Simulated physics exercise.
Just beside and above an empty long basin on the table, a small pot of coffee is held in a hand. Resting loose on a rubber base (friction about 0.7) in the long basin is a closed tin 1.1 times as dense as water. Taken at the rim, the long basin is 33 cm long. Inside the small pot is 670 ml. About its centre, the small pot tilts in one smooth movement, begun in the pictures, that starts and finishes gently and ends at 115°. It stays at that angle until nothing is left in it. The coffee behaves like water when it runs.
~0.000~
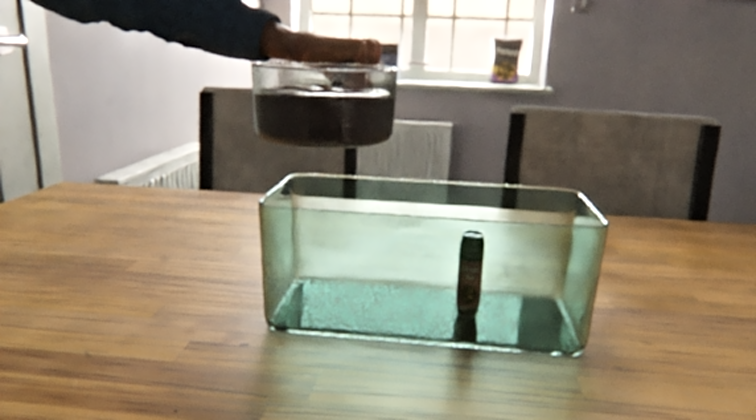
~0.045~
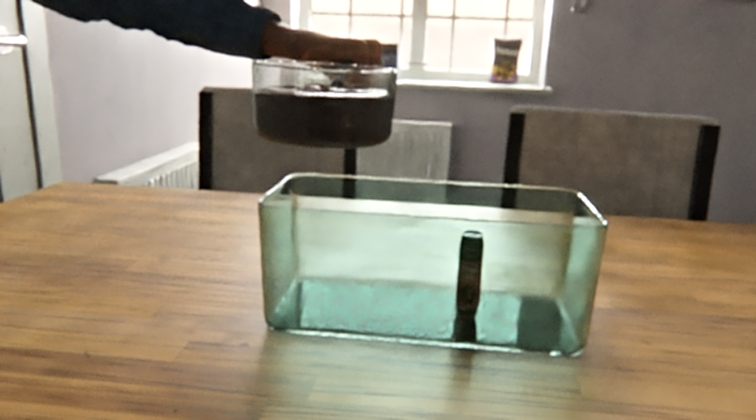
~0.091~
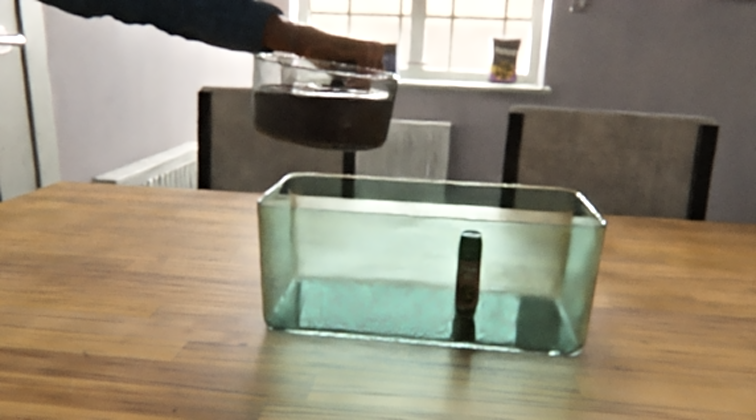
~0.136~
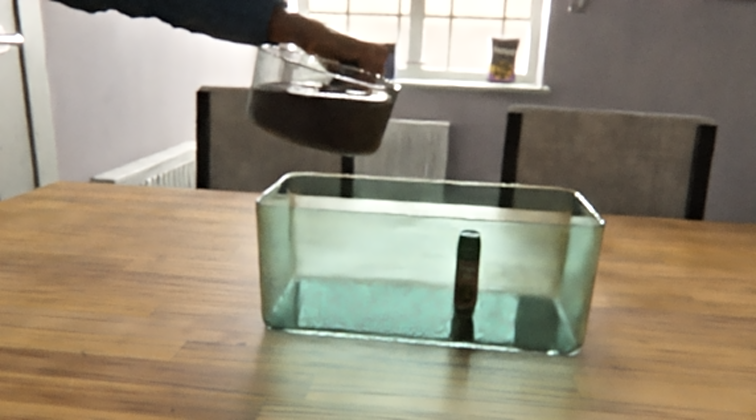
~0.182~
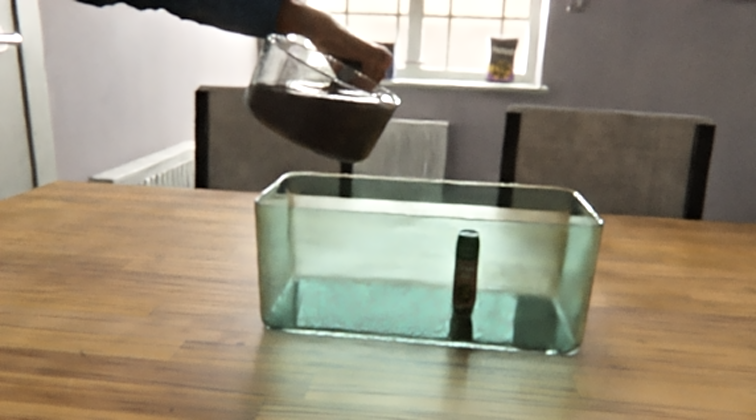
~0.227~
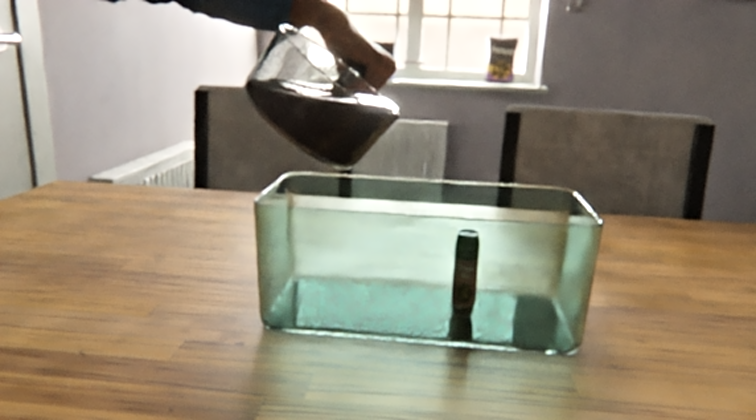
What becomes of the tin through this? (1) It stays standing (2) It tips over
The answer is 2.
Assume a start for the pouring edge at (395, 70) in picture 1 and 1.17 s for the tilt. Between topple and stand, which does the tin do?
Then the tin comes down.
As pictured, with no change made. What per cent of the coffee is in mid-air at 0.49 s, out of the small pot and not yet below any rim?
Near 22 in a hundred.
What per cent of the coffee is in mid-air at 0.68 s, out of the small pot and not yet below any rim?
Close to 2 per cent.
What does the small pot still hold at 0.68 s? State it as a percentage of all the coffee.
What remains is about 2 percent of it all.
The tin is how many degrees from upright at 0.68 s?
It leans about 0° from upright.
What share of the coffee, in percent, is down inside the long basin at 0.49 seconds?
About 62%.
Then, 0.49 s in, the tilt is 106° and 17 per cent is still to pour; the tin stands where it began.
Then, 0.68 s in, the tilt is 115° and 2 per cent is still to pour; the tin stands where it began.
Then, 0.87 s in, the tilt is 115° and 0 per cent is still to pour; the tin leans 22°.
Then, 1.09 s in, the tilt is 115° and 0 per cent is still to pour; the tin lies on its side.
Finally, the tin lies on its side.
